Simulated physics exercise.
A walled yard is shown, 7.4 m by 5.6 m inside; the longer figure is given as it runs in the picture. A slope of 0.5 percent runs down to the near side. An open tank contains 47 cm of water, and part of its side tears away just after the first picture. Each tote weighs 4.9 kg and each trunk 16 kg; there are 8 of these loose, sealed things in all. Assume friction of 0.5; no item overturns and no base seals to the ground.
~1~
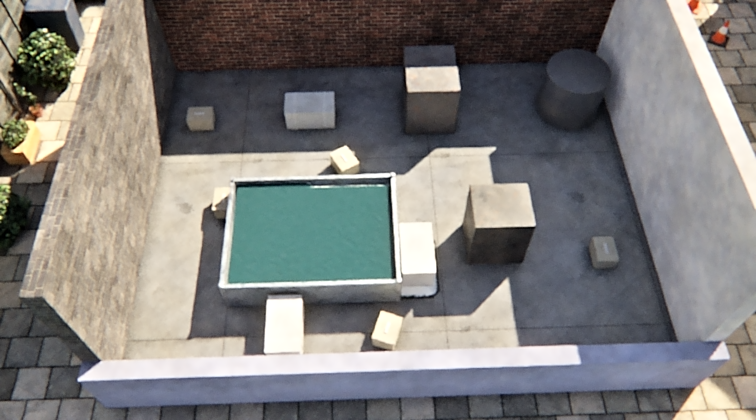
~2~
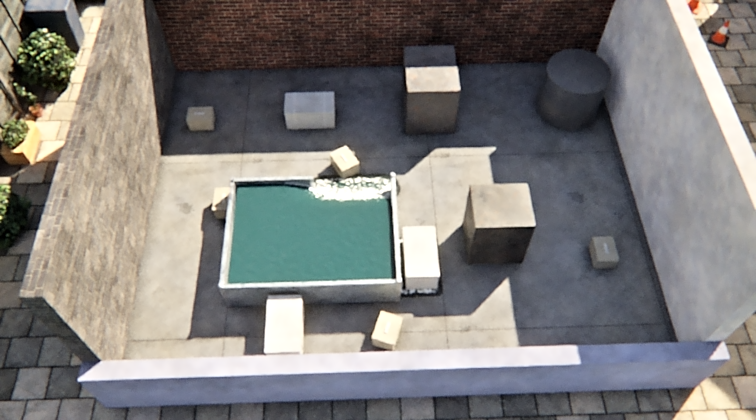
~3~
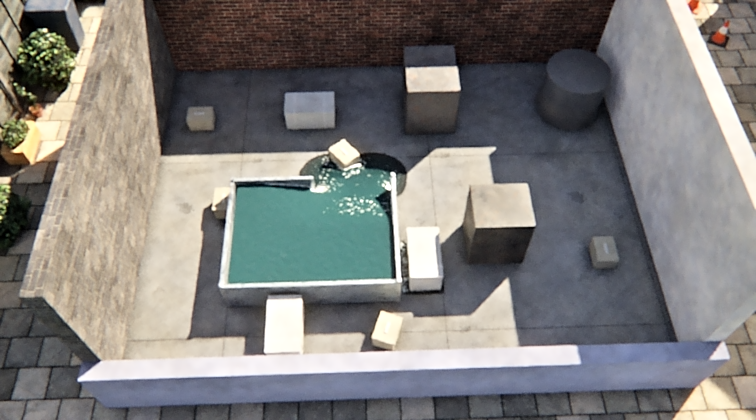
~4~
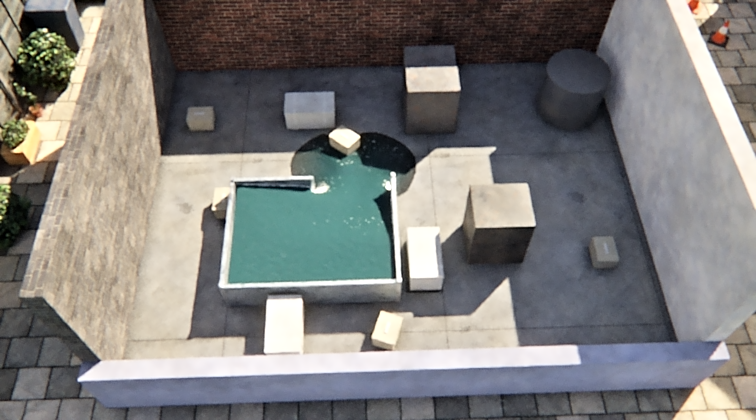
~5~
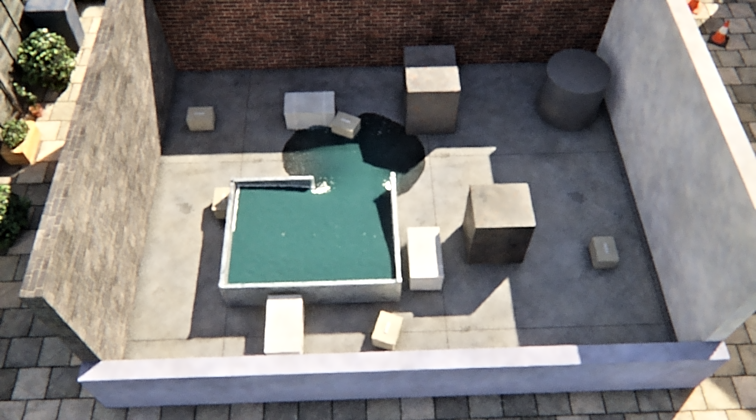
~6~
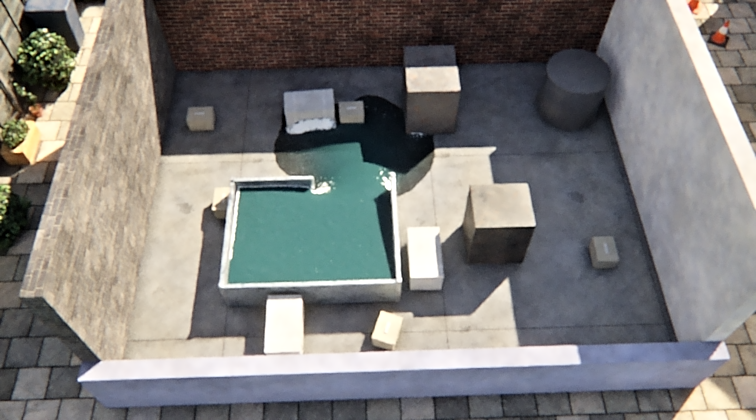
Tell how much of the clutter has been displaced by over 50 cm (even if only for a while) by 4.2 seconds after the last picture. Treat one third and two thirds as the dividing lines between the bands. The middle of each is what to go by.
Mid band.
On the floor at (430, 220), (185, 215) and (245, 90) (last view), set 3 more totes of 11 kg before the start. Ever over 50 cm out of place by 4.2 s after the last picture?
Order as listed: Inside half a metre / inside half a metre / beyond half a metre.
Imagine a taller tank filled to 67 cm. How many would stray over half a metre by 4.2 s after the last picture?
Then 4.
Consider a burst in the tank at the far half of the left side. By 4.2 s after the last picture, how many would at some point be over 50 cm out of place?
The answer then is 4.
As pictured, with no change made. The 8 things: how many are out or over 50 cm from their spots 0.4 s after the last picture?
The number comes to 1.
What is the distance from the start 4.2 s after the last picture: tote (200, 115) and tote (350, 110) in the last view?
In turn: 150 cm, 400 cm.
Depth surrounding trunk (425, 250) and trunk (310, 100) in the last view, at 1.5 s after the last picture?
Depth approx. 0 cm / 11 cm.
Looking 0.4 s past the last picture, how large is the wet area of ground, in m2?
Somewhere about 9.5 m2, give or take.
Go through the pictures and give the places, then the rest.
The first frame shows a tote at (344, 158) rests on the ground; a trunk at (417, 247) rests on the ground; 3.8 m2 under water; 0 of 8 have shifted.
The second frame shows a tote at (344, 158), on the bottom; a trunk at (421, 251), on the bottom, 6 cm from its start; water covers 4.4 m2; 1 of 8 have shifted.
The third frame shows a tote at (344, 152), on the bottom, 13 cm from its start; a trunk at (425, 252), on the bottom, 11 cm from its start; water covers 5.0 m2; 2 of 8 have shifted.
The fourth frame shows a tote at (344, 136) rests on the ground, 43 cm from its start; a trunk at (425, 252) rests on the ground, 12 cm from its start; 5.8 m2 under water; 2 of 8 have shifted.
The fifth frame shows a tote at (346, 121), on the bottom, 76 cm from its start; a trunk at (425, 252), on the bottom, 12 cm from its start; water covers 6.7 m2; 2 of 8 have shifted.
The sixth frame shows a tote at (351, 108) rests on the ground, 103 cm from its start; a trunk at (425, 252) rests on the ground, 12 cm from its start; 7.6 m2 under water; 2 of 8 have shifted.
Then, 0.4 s after the last picture 1 of 8 are over 50 cm from their spots; 0 afloat.
Then, 1.5 s after the last picture 2 of 8 are over 50 cm from their spots; 2 afloat.
Then, 2.8 s after the last picture 2 of 8 are over 50 cm from their spots; 2 afloat.
Then, 4.2 s after the last picture 3 of 8 are over 50 cm from their spots, and 3 have been at some point; 2 afloat.
